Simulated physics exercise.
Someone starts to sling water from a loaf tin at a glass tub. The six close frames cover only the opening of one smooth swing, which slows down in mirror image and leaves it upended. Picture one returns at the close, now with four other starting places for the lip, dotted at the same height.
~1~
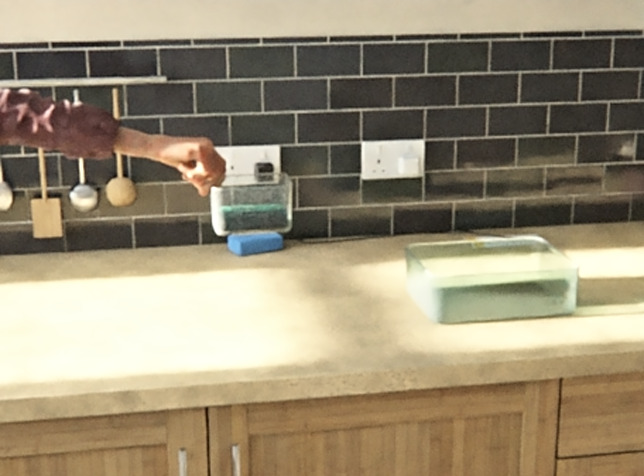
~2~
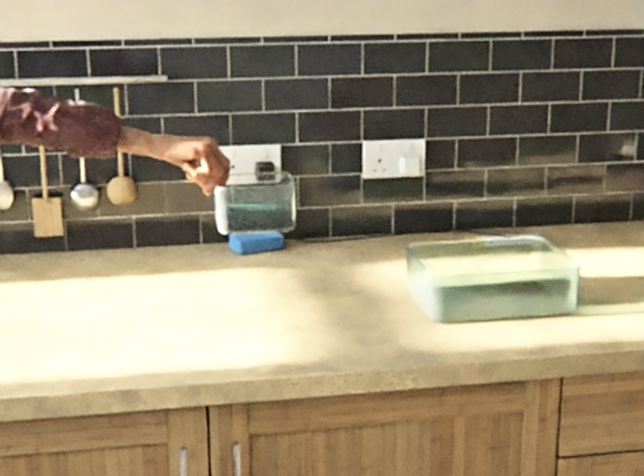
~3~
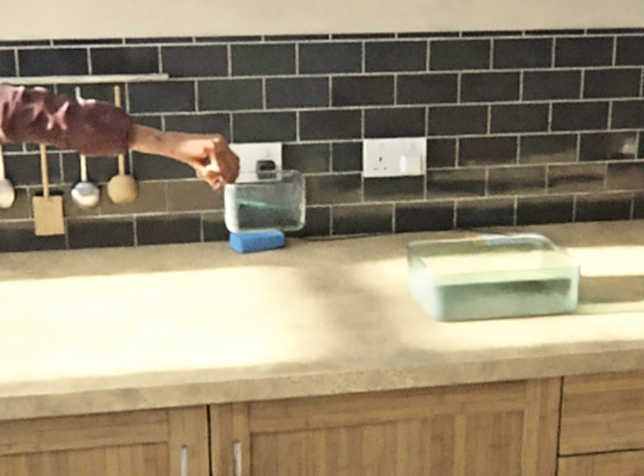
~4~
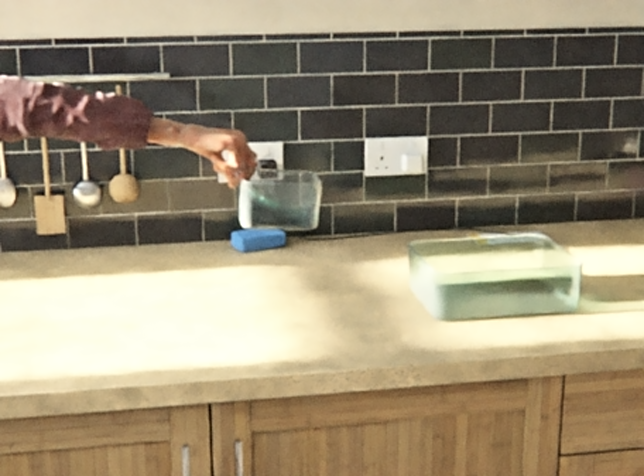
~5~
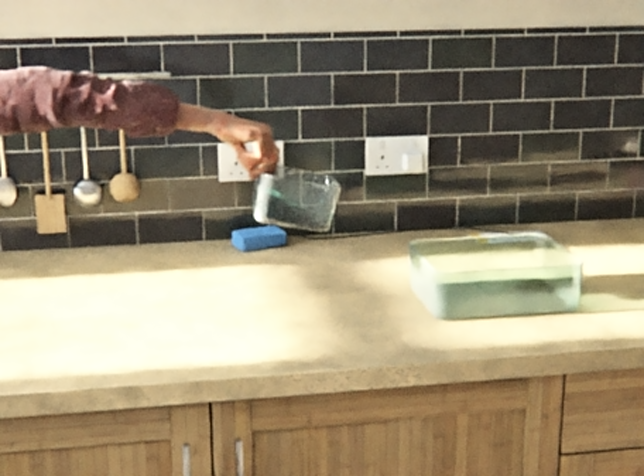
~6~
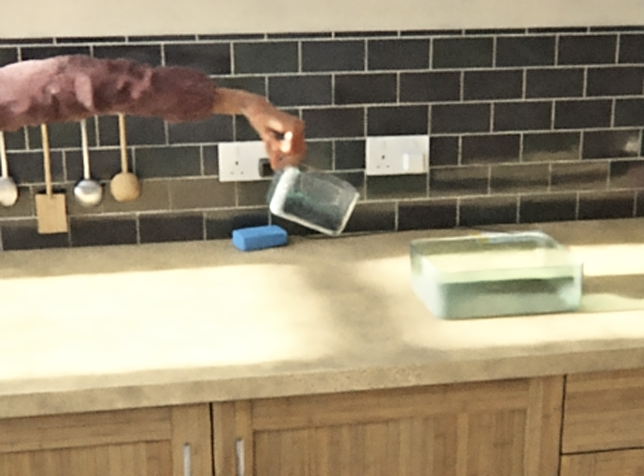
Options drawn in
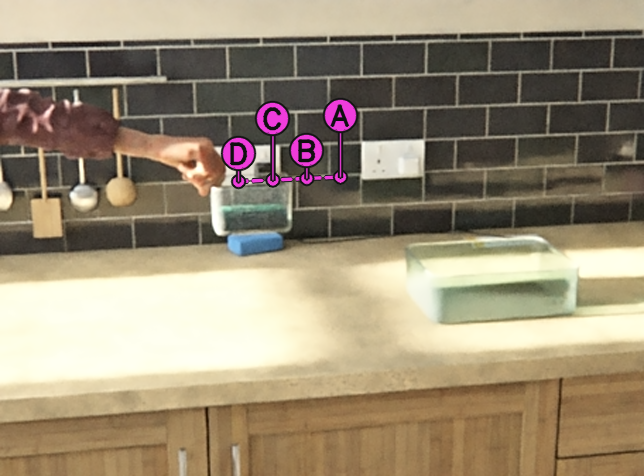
An arm in a maroon sleeve reaches in from the left over a pale kitchen worktop, seen from the front and slightly above in a nearly still view. A blue block sits below the hand, a clear glass tub of greenish liquid stands to the right, and utensils hang against dark tiles above wooden cupboards. The hand moves a small clear container rightward, slowly then faster, tilting it to the right.
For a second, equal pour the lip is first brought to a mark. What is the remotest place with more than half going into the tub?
The answer is place B.
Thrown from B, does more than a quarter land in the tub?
Yes, clearly.
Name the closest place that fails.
It is C.
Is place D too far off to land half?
Yes, that goes wrong.
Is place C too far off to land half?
Yes.
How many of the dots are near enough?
Two of the four.
On the marked copy, A at (340, 177); B at (306, 178); C at (272, 180); D at (238, 181).
If A is chosen, about 83 % lands in the tub, 10 % falls short and 7 % goes beside or beyond.
If B is chosen, about 67 % lands in the tub, 29 % falls short and 5 % goes beside or beyond.
If C is chosen, about 28 % lands in the tub, 69 % falls short.
If D is chosen, about 0 % lands in the tub, 99 % falls short.
